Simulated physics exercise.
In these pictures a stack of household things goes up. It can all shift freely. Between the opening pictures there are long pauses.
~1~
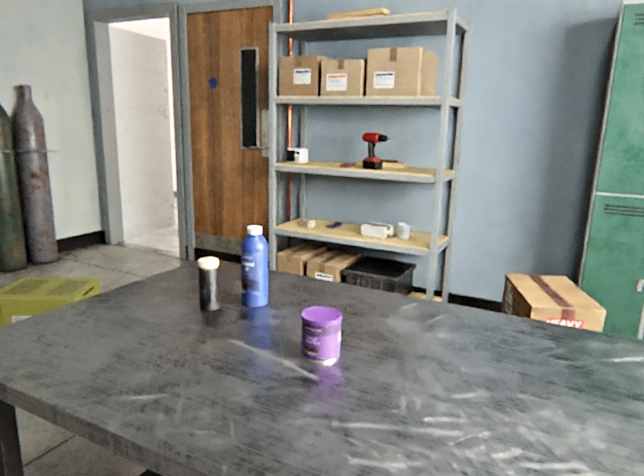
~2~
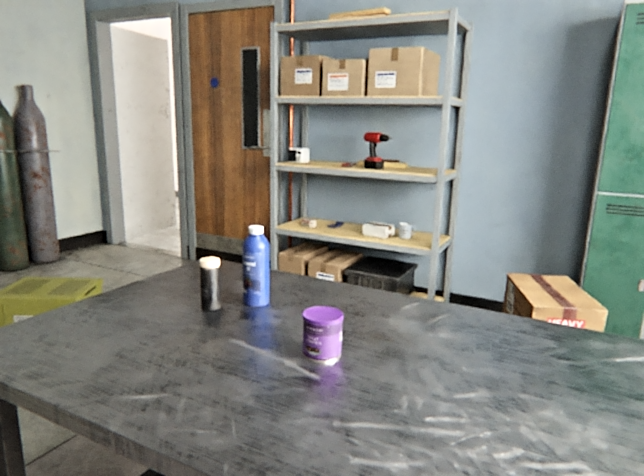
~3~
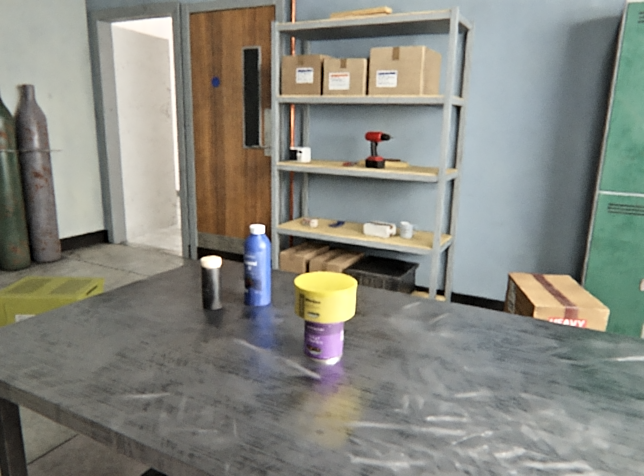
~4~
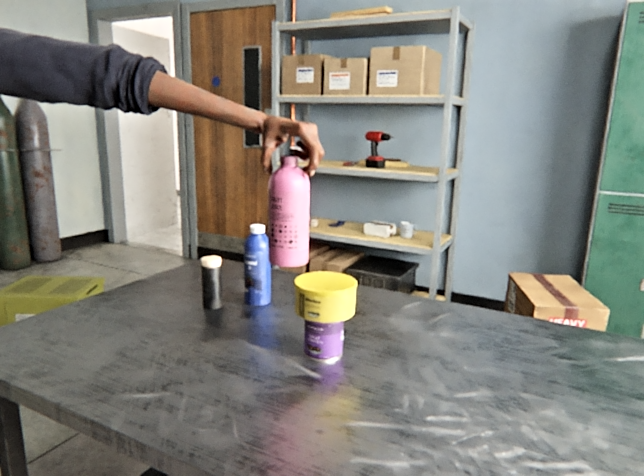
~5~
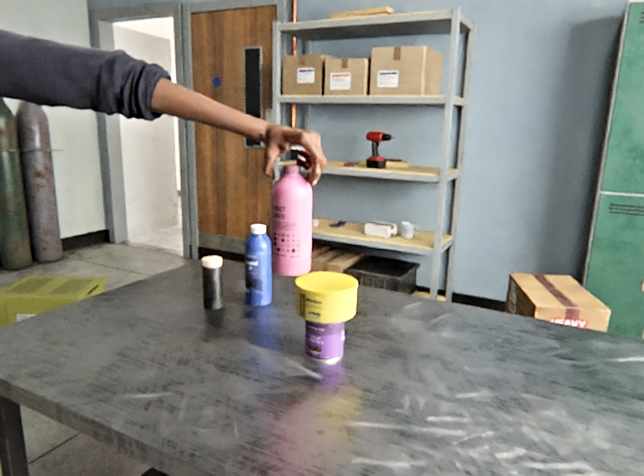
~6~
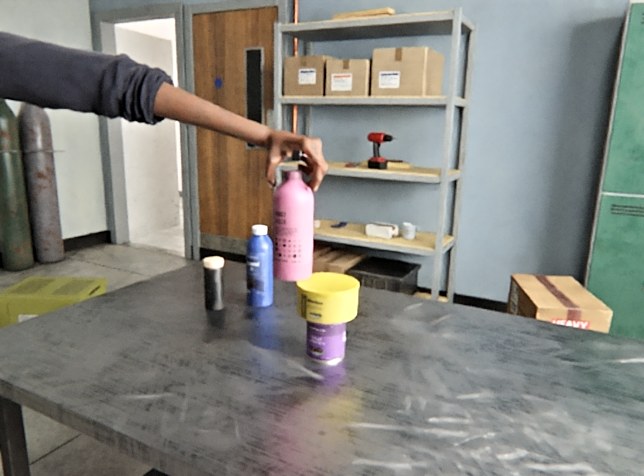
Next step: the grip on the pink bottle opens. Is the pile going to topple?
I expect the stack will not stand.
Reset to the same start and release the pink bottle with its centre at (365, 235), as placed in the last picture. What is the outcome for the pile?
It collapses.
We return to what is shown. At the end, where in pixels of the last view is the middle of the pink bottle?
Near (231, 310).
Then, 0.30 s later than the last frame, pink bottle tilted by 26° near (273, 232).
Then, 0.50 s later than the last frame, pink bottle now fallen.
Then, 0.60 s later than the last frame, things are still on the move.
Then, 1.70 s later than the last frame, nothing new.
When it is over, fallen, pink bottle; the other 4 as before. End places, in pixels of the last picture, pink bottle near (231, 310). The pile comes apart.
